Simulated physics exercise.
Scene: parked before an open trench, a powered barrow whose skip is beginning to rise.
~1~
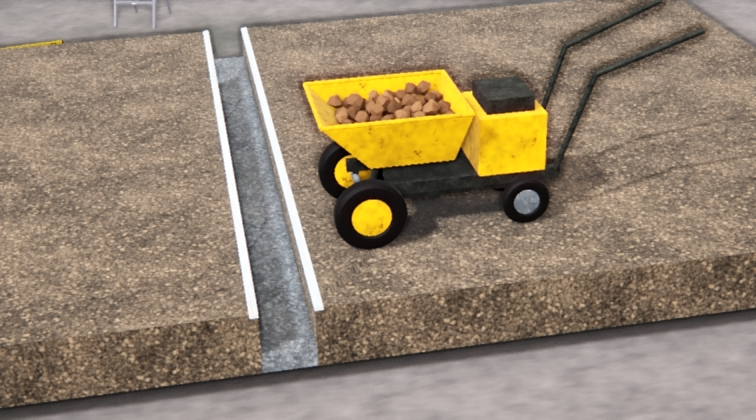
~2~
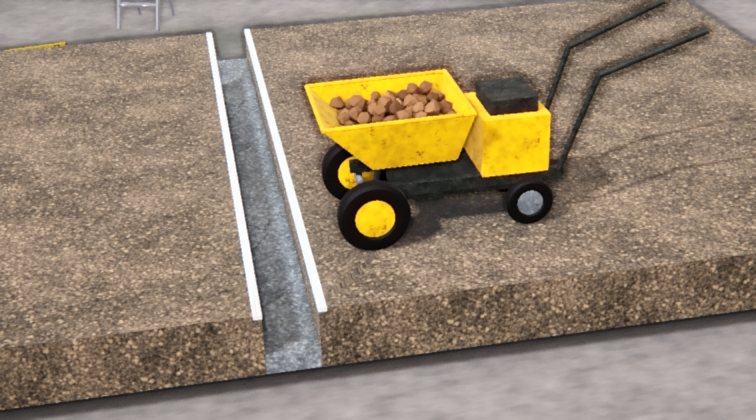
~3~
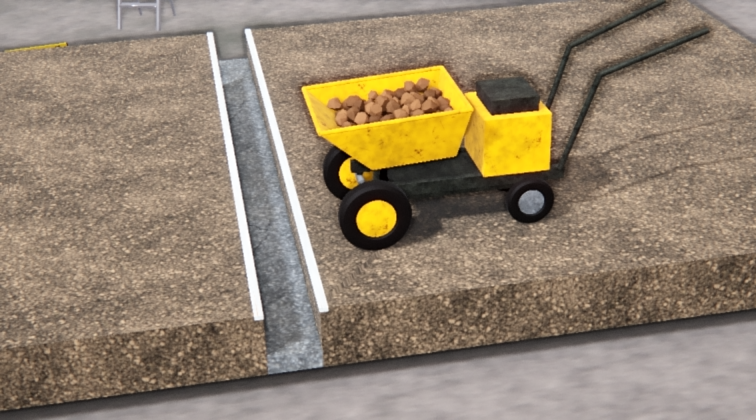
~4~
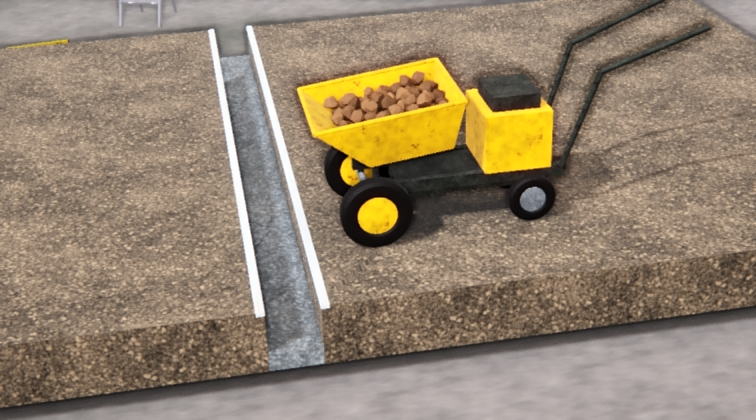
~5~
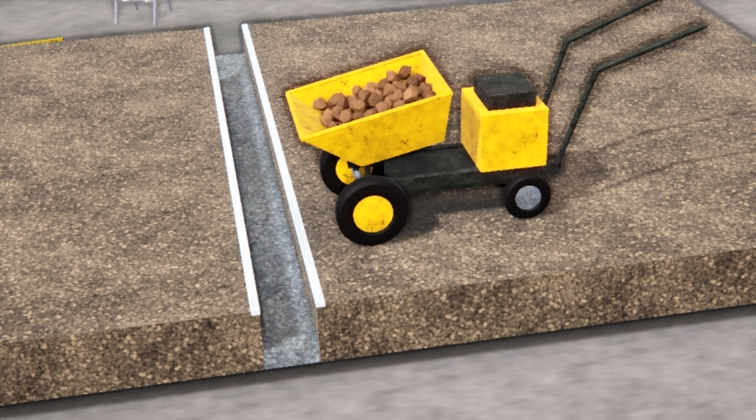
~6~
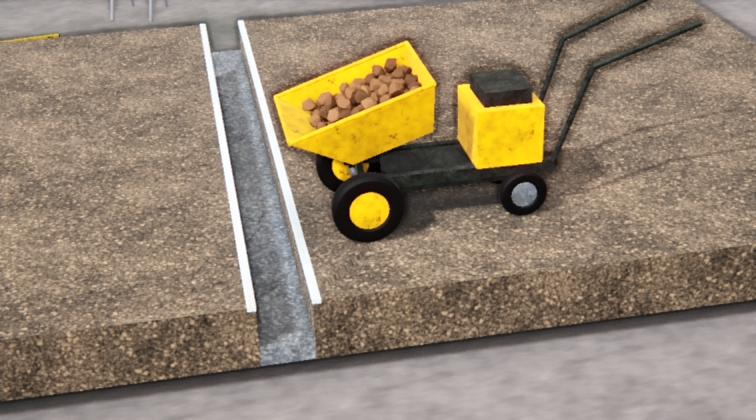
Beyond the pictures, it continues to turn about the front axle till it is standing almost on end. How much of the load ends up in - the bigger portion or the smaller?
The trench takes in the minor portion of the load.
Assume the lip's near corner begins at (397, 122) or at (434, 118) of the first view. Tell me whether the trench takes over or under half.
The bulk / a minority.
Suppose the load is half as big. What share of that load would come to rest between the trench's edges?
Something near 40 percent of it.
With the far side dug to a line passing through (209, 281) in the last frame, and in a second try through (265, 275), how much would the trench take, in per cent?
First some 90, then 0 per cent.
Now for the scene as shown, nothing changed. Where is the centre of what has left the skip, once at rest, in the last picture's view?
(214, 226).
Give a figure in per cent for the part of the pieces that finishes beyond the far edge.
That share is about 70 percent.
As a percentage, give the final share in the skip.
Around 0 in a hundred.
Shortly afterwards, skip tipped steeply; the whole lot in the skip.
Next, skip tipped right over; near two thirds in the skip; only a few in or heaped over the trench; near a quarter beyond it; only a few falling.
Some moments later, skip tipped right over; a little in the skip; near a quarter in or heaped over the trench; near two thirds beyond it.
In the end, skip tipped right over; near a third in or heaped over the trench; near two thirds beyond it.
